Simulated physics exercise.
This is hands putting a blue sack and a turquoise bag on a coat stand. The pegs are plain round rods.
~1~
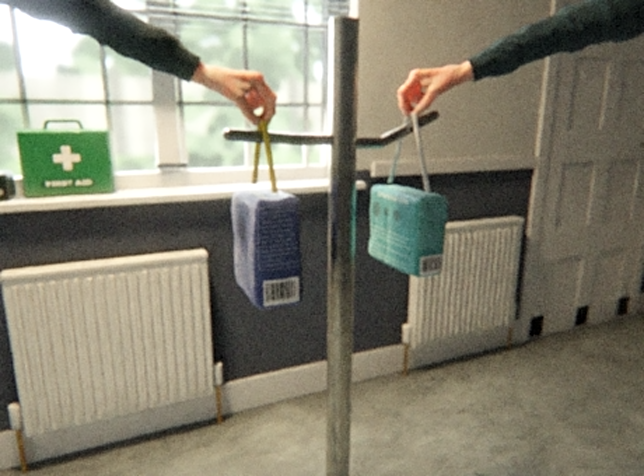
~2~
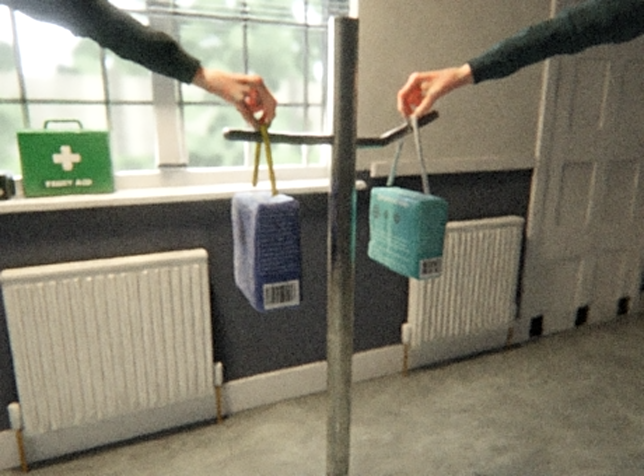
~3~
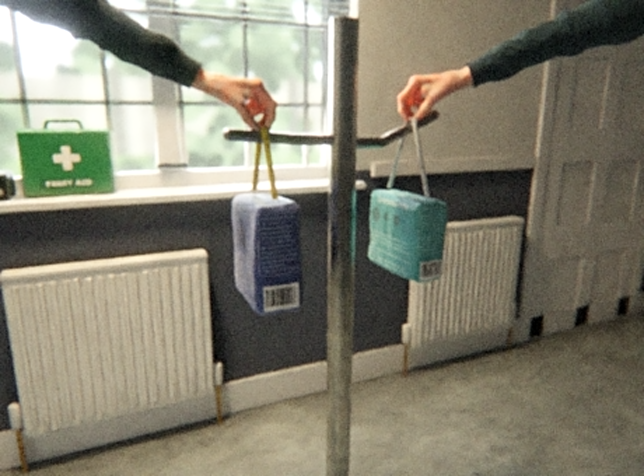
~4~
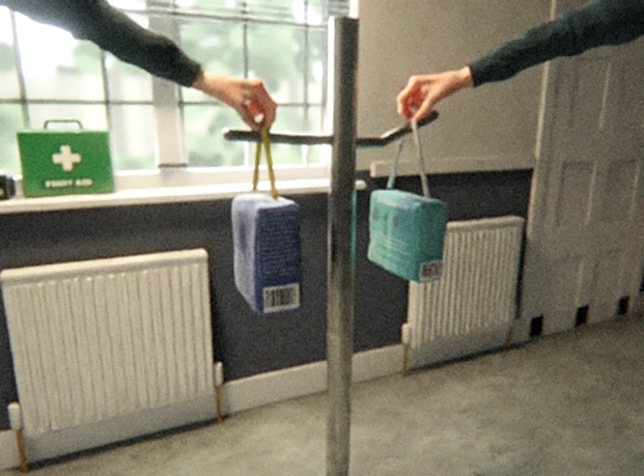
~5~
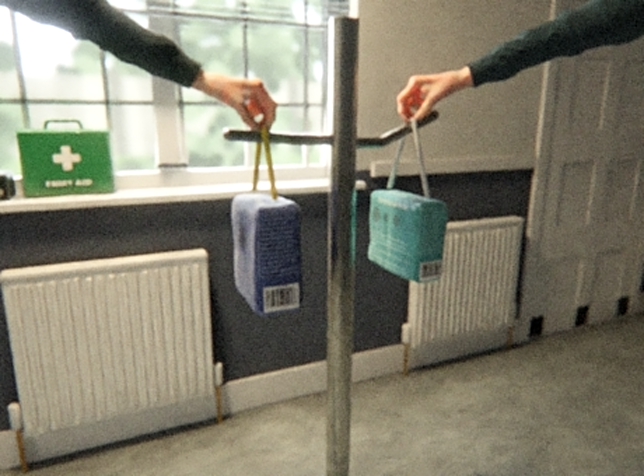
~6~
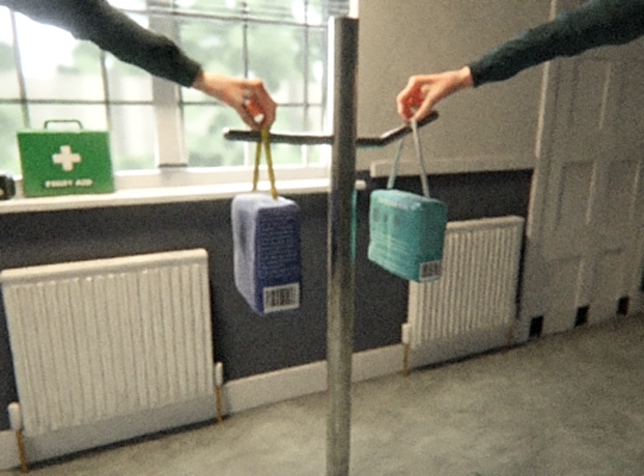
The clip opens with two hands in dark sleeves holding a blue sack on the left and a turquoise bag on the right by their straps at the pegs of an upright stand. Both bags sink very slightly, then hang almost motionless while the hands keep hold of the straps.
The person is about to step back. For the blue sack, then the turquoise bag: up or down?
The blue sack stays hanging; the turquoise bag holds on.
Then, 0.28 s past the final frame, blue sack on its peg near (265, 252); turquoise bag on its peg near (404, 237).
Then, 0.58 s past the final frame, blue sack on its peg near (269, 253); turquoise bag on its peg near (399, 240).
When it is over, blue sack on its peg near (269, 253); turquoise bag on its peg near (390, 246). The blue sack holds on and the turquoise bag remains on its peg.
